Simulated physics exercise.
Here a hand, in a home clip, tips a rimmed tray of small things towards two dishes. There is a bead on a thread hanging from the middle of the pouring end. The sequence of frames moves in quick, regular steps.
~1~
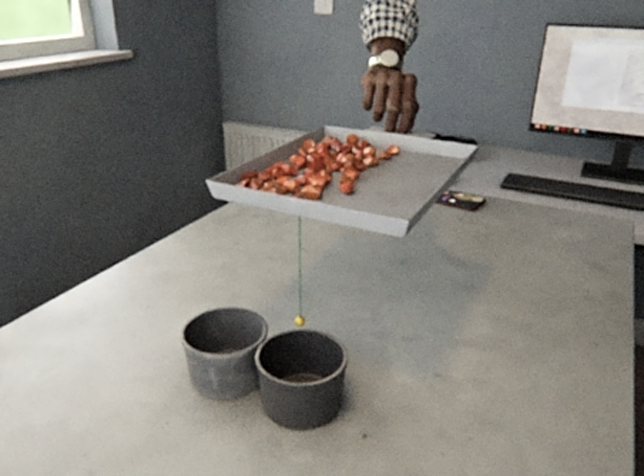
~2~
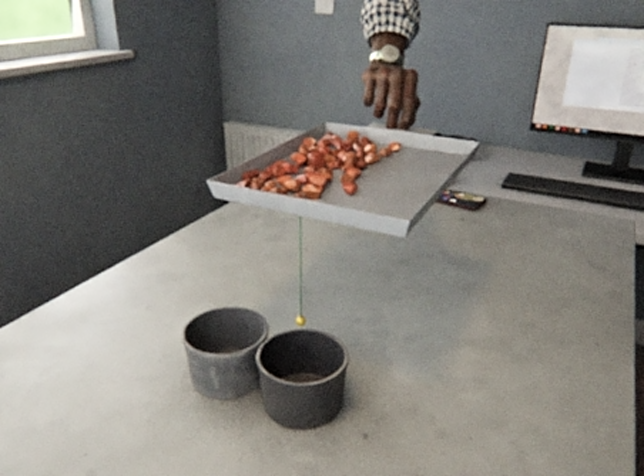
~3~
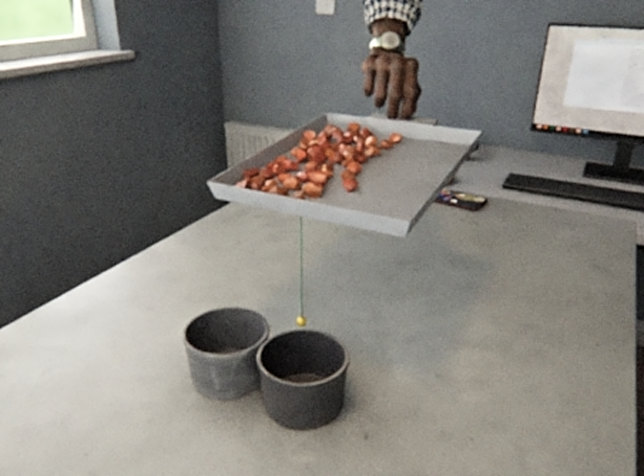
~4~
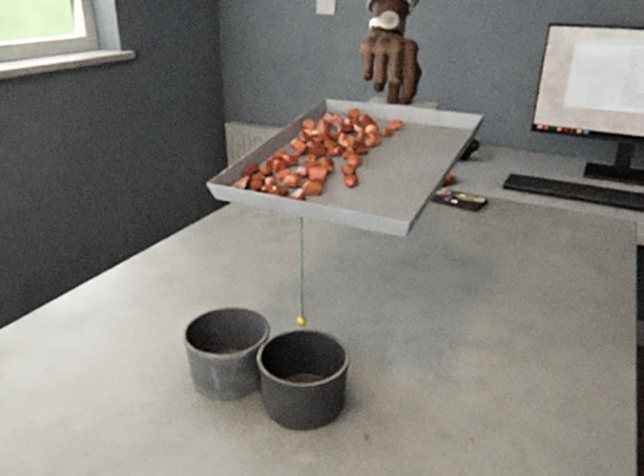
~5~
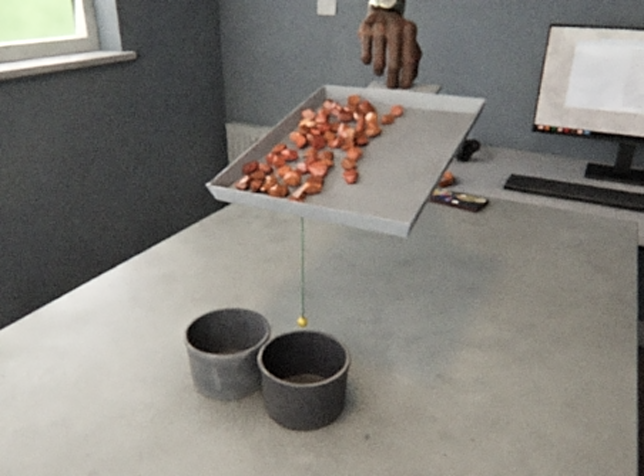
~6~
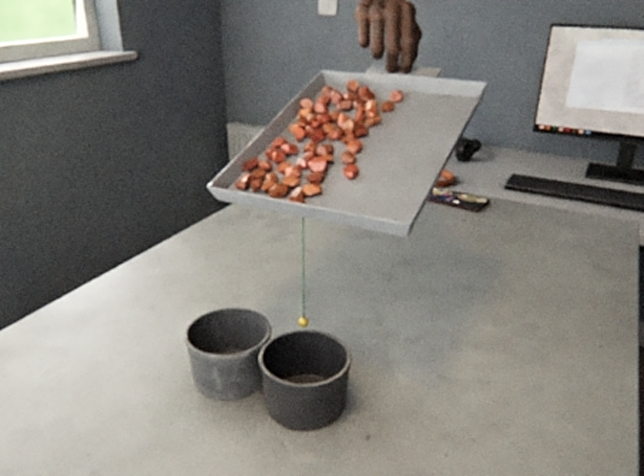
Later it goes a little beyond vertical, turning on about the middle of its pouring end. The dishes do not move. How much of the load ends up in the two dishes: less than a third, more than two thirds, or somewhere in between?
Somewhere in between ends up in them.
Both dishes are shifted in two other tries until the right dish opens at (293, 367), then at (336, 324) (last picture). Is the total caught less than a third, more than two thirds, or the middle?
Try one: More than two thirds; try two: Below one third.
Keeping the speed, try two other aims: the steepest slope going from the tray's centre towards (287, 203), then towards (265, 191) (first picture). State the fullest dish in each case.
Point by point: The left side, then the left side.
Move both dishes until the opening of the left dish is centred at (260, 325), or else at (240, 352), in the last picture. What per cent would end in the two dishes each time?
Close to 20 in a hundred, then close to 70 in a hundred.
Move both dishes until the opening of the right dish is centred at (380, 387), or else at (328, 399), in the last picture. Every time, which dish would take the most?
Going by the two tries in order: The left-placed dish, then the left-placed dish.
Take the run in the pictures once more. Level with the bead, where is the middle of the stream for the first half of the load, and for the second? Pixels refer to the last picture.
I'd say close to (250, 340) at first and close to (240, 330) later on.
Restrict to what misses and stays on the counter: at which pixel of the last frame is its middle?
I'd put the middle at roughly (195, 438).
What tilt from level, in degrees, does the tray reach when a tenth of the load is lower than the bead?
About 80 degrees.
Soon after the last picture, tray tipped steeply; all on the tray.
A little later, tray tipped past a quarter turn; about a quarter on the tray; a small part in the right dish; a small part in the left dish; about a third outside both; about a quarter in the air.
Later still, tray tipped past a quarter turn; about a quarter in the right dish; about a quarter in the left dish; about half outside both.
At rest, tray tipped past a quarter turn; about a quarter in the right dish; about a quarter in the left dish; about half outside both.
